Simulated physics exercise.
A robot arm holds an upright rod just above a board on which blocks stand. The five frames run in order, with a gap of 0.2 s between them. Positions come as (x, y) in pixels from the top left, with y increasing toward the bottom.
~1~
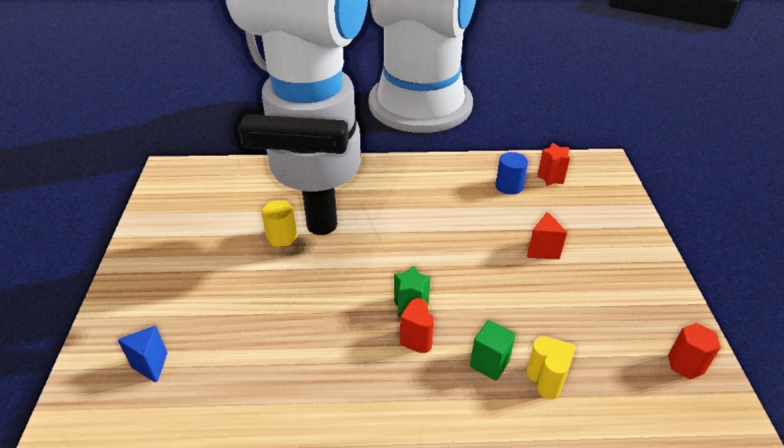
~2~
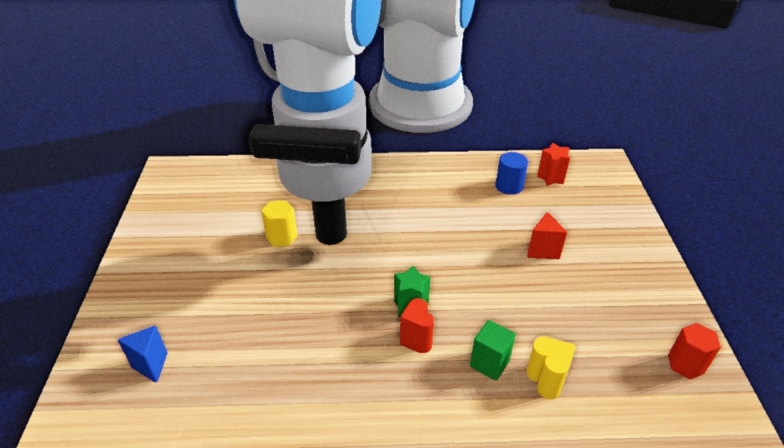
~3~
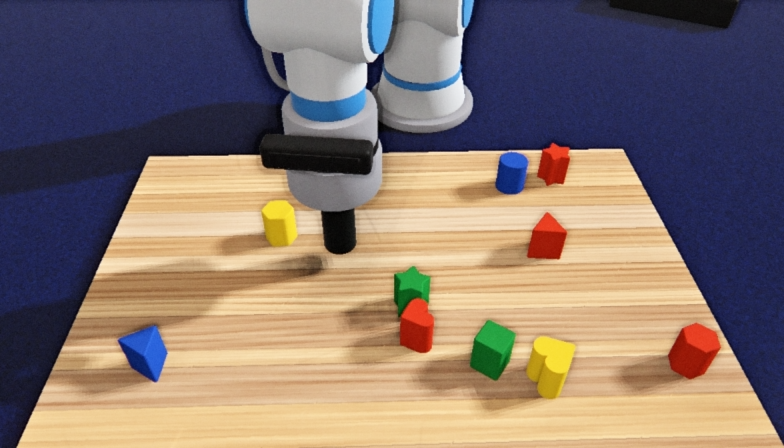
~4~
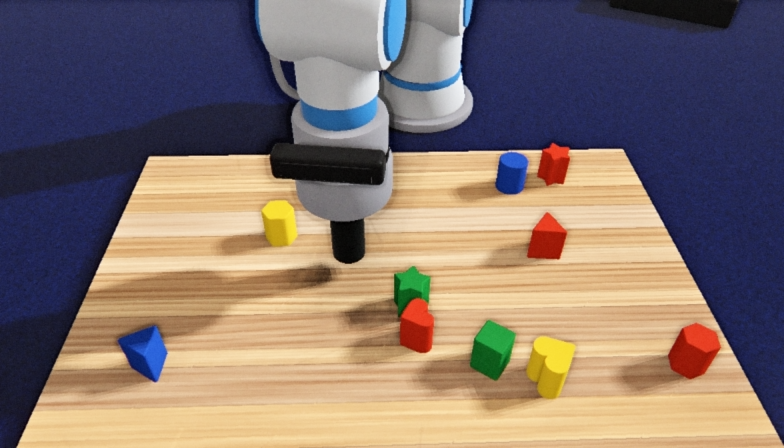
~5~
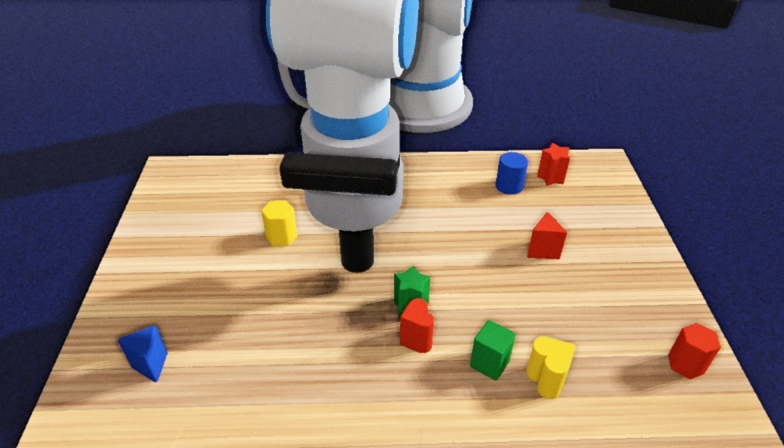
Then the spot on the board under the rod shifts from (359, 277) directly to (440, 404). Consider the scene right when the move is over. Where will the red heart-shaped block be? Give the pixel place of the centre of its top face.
My best guess is (455, 338).
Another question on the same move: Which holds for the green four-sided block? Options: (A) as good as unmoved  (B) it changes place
A.
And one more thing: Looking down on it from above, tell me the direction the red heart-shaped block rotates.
Answer: Against the clock.
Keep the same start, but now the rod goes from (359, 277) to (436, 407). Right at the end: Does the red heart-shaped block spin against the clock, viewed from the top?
Yes, that is what happens.
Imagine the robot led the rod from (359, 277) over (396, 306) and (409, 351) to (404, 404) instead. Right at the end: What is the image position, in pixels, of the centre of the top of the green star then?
The middle of its top is at (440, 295).
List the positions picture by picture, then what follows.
The first picture shows lower end of the rod at (322, 225), tops of blocks, green star at (412, 279), red heart-shaped block at (418, 312), green four-sided block at (495, 336).
The second picture shows rod at (331, 235), blocks as before.
The third picture shows rod at (340, 244), blocks as before.
The fourth picture shows rod at (349, 253), blocks as before.
The fifth picture shows rod at (358, 261), green star at (412, 279), red heart-shaped block at (418, 312), green four-sided block at (495, 336).
What follows on the original path. One third of the way, rod at (383, 300); nothing pushed yet.
Two thirds of the way, rod at (411, 342); green star at (414, 282), turned 30° anticlockwise; red heart-shaped block at (445, 333), turned 35° anticlockwise.
At the end, rod at (442, 389); green star at (414, 282), turned 30° anticlockwise; red heart-shaped block at (455, 338), turned 60° anticlockwise; green four-sided block not moved.
